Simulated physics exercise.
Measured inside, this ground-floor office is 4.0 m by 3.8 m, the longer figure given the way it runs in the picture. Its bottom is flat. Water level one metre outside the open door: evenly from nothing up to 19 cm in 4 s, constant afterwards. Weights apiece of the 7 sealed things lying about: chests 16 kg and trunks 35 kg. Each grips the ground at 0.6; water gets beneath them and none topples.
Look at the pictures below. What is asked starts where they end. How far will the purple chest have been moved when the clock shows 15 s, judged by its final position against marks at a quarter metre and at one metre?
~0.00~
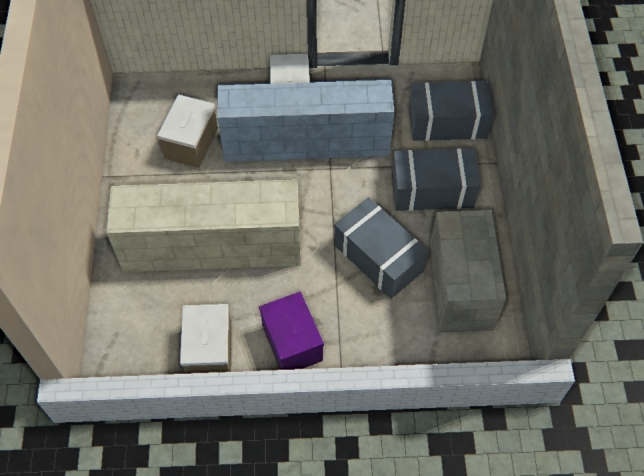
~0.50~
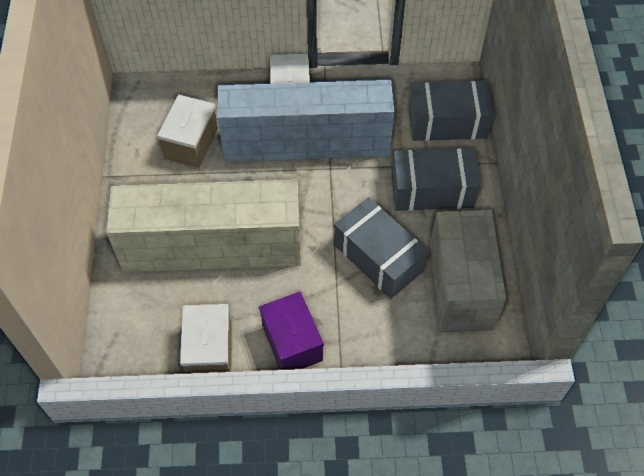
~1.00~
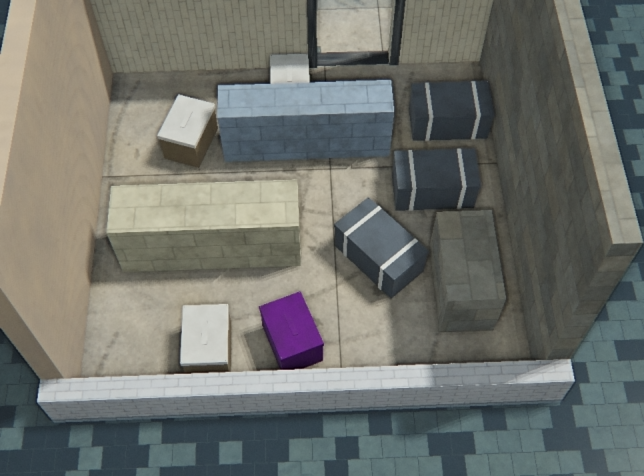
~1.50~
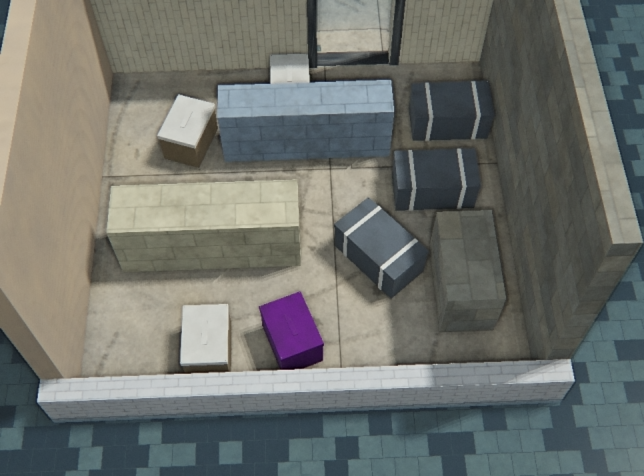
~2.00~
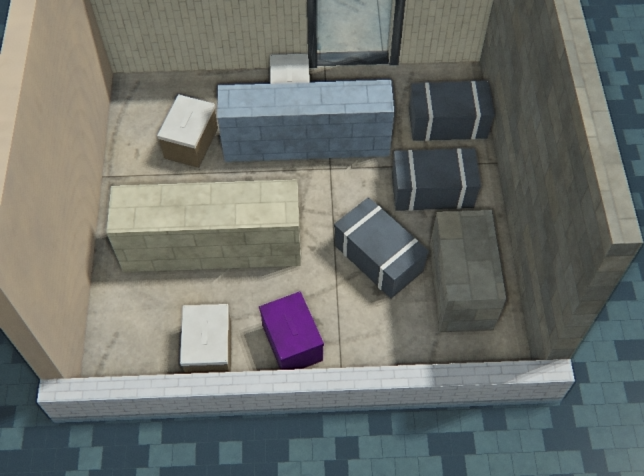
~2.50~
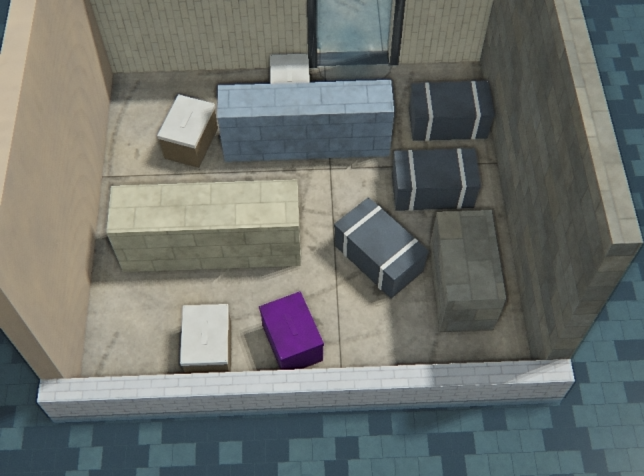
The purple chest will have moved less than a quarter metre.
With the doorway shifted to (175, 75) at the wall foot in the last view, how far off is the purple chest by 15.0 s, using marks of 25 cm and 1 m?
Note: Purple chest displaced a short distance.
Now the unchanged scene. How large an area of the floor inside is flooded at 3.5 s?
Roughly 1.5 m2 of it is wet.
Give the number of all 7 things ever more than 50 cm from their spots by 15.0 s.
Total: 2.
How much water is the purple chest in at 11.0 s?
Somewhere close to 1 cm.
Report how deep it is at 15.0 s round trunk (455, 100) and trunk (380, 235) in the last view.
Roughly 11 and 6 cm.
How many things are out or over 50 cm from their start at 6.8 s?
Result: 1.
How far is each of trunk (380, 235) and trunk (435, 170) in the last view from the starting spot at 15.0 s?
First 0 cm, then 10 cm.
After 3.5 s the purple chest is near (291, 325), 0.0 m from its start, aground; 0 afloat.
After 6.8 s the purple chest is near (291, 325), 0.0 m from its start, aground; 0 afloat.
After 11.0 s the purple chest is near (291, 325), 0.0 m from its start, aground; 3 afloat.
After 15.0 s the purple chest is near (291, 325), 0.0 m from its start, aground; 3 afloat.
